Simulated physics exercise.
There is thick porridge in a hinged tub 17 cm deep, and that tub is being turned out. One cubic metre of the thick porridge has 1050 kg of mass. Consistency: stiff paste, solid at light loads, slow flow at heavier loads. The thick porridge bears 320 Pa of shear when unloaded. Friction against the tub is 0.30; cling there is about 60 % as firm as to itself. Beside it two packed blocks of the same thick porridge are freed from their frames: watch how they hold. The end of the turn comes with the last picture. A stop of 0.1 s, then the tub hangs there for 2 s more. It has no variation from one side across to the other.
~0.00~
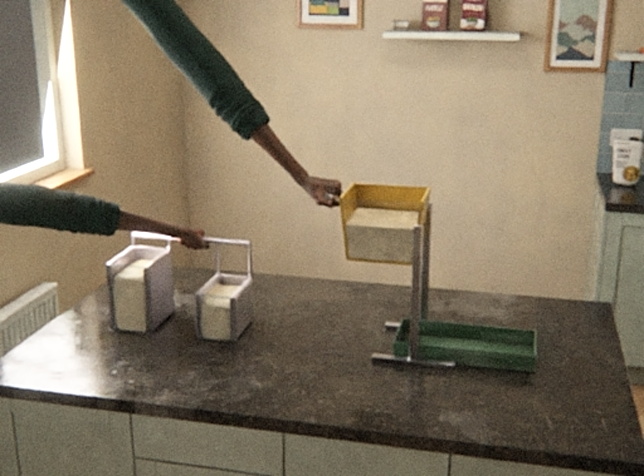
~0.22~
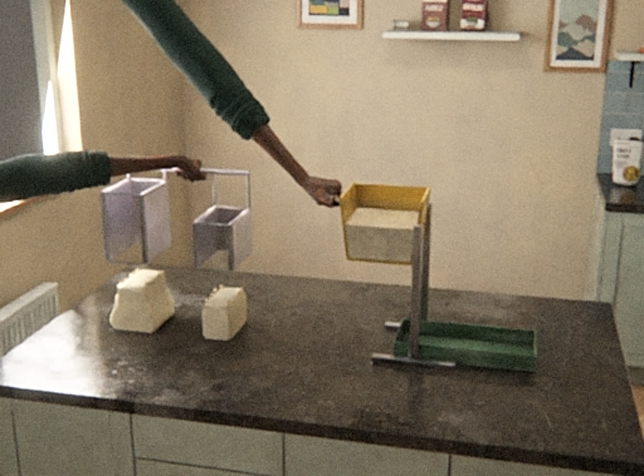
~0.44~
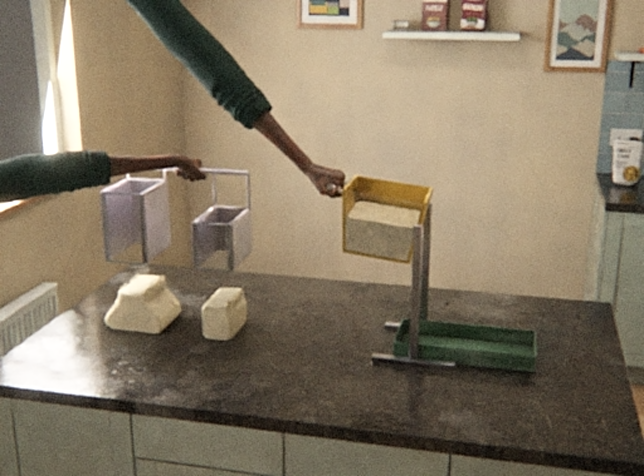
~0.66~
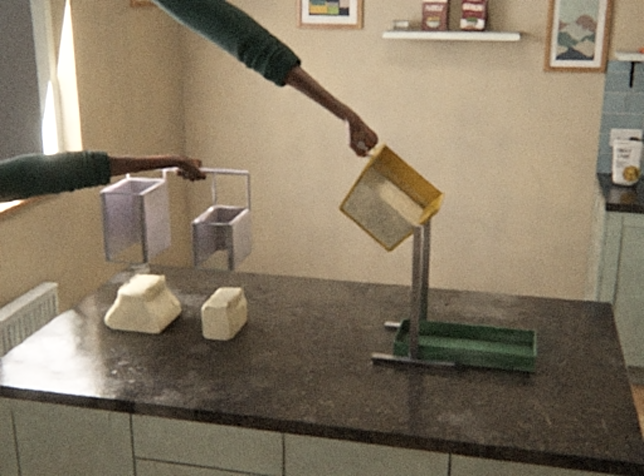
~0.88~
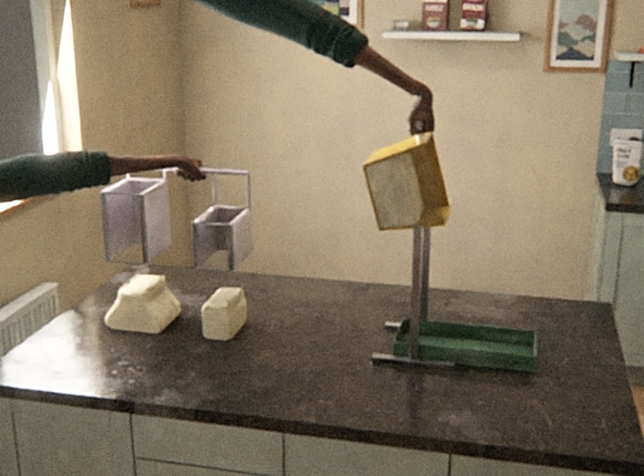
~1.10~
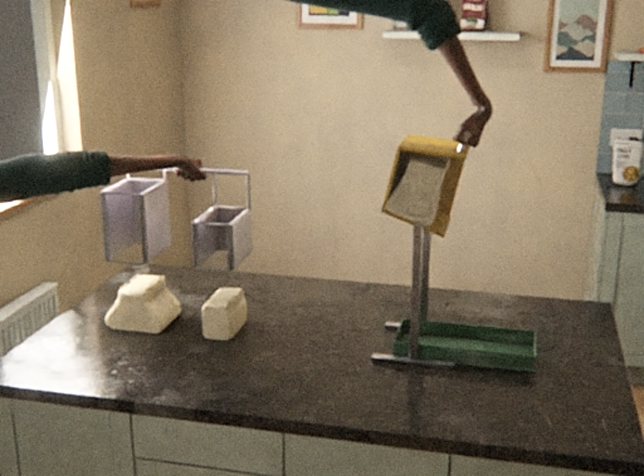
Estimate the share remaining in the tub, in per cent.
I would say roughly 0 per cent remains in the tub.
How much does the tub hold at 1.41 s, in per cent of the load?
About 30 %.
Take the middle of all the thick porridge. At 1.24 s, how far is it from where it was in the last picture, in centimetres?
Roughly 7 centimetres.
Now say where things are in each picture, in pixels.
In the first picture, handle-side rim at (342, 199), tilt 0 degrees; top of the thick porridge at (352, 224); blocks stand 18 cm, 12 cm (left to right).
In the second picture, handle-side rim at (342, 199), tilt 0 degrees; top of the thick porridge at (352, 224); blocks stand 15 cm, 11 cm (left to right).
In the third picture, handle-side rim at (346, 190), tilt 6 degrees; top of the thick porridge at (349, 217); blocks stand 13 cm, 11 cm (left to right).
In the fourth picture, handle-side rim at (375, 158), tilt 38 degrees; top of the thick porridge at (361, 182); blocks stand 13 cm, 11 cm (left to right).
In the fifth picture, handle-side rim at (425, 146), tilt 74 degrees; top of the thick porridge at (398, 158); blocks stand 13 cm, 11 cm (left to right).
In the sixth picture, handle-side rim at (465, 159), tilt 102 degrees; top of the thick porridge at (414, 161); blocks stand 13 cm, 11 cm (left to right).
After 1.24 s, the tub is at 102 degrees and holds 78 %.
After 1.41 s, the tub is at 102 degrees and holds 28 %.
After 1.58 s, the tub is at 102 degrees and holds 0 %.
After 1.75 s, the tub is at 102 degrees and holds 0 %.
After 3.10 s, at the end, the tub is at 102 degrees and holds 0 %.
